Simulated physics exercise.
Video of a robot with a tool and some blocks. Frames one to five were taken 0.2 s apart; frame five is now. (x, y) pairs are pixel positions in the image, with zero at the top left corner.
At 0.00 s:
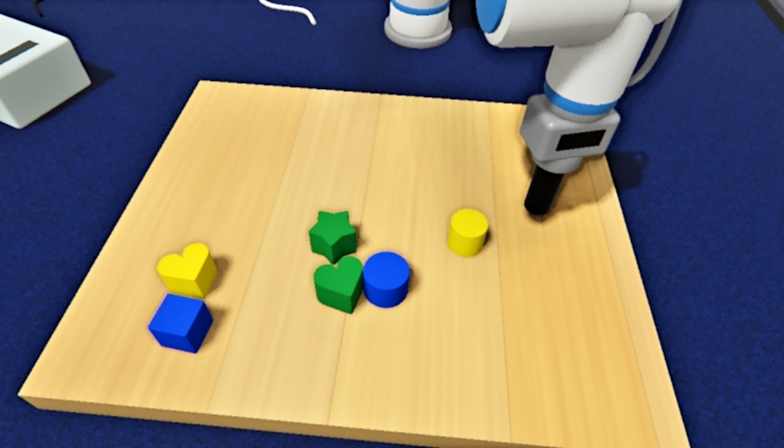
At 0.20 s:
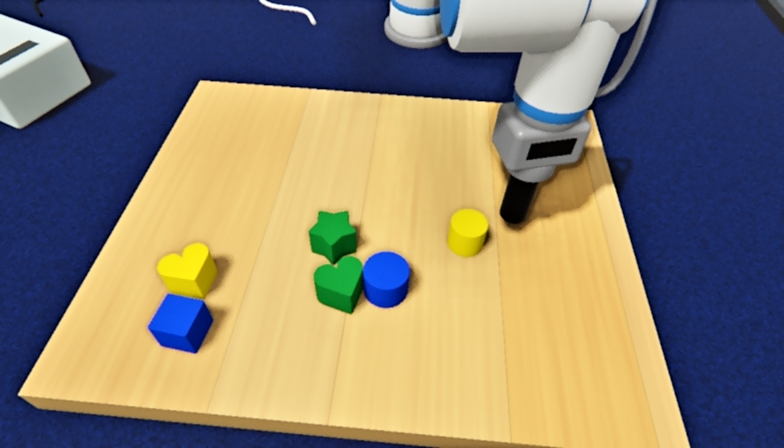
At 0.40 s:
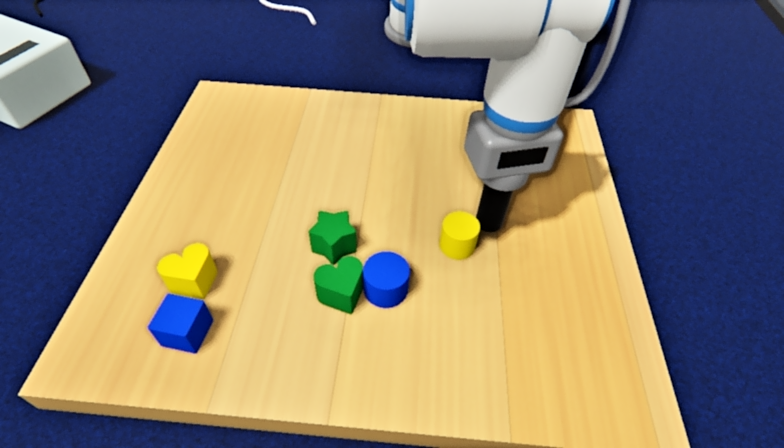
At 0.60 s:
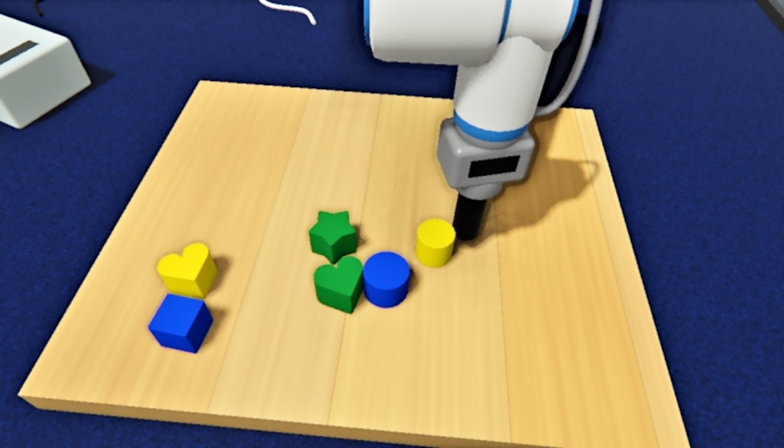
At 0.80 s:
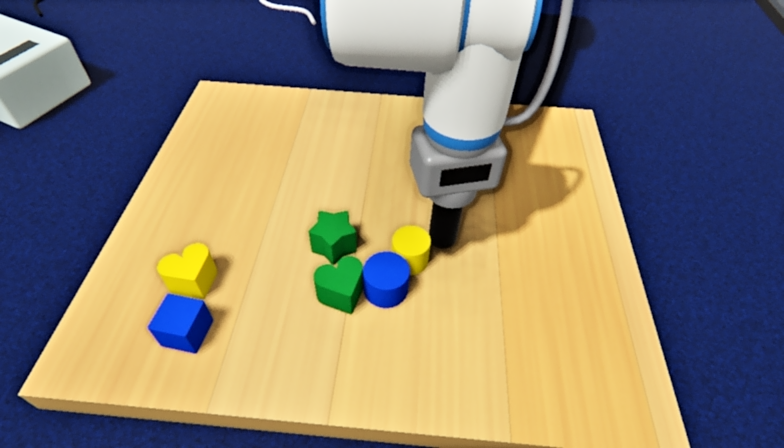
We see a robot arm lower its black tool toward a wooden board of coloured blocks, move left to meet the yellow cylinder, and push it leftward until it sits beside the blue cylinder near the green heart and star.
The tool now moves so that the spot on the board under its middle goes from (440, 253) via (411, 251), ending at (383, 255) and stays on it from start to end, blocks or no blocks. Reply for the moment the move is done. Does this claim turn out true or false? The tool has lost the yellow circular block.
False
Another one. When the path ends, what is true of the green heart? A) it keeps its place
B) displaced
Letter B.
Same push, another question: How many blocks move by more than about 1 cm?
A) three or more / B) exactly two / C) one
A: Three or more.
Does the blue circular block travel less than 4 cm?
Yes, I think so.
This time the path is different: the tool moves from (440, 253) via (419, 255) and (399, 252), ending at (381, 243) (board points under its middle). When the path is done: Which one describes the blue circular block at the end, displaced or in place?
Put simply, it goes somewhere else.
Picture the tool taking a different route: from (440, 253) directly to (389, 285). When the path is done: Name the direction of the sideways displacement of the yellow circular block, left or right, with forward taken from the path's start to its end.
It's going to go right.
The first path, step by step. Halfway along, tool at (412, 237); green heart at (335, 275); blue circular block at (379, 279); yellow circular block at (384, 244).
At the end, tool at (384, 241); green star-shaped block not moved; green heart at (326, 282); blue circular block at (377, 283); yellow circular block at (356, 251).
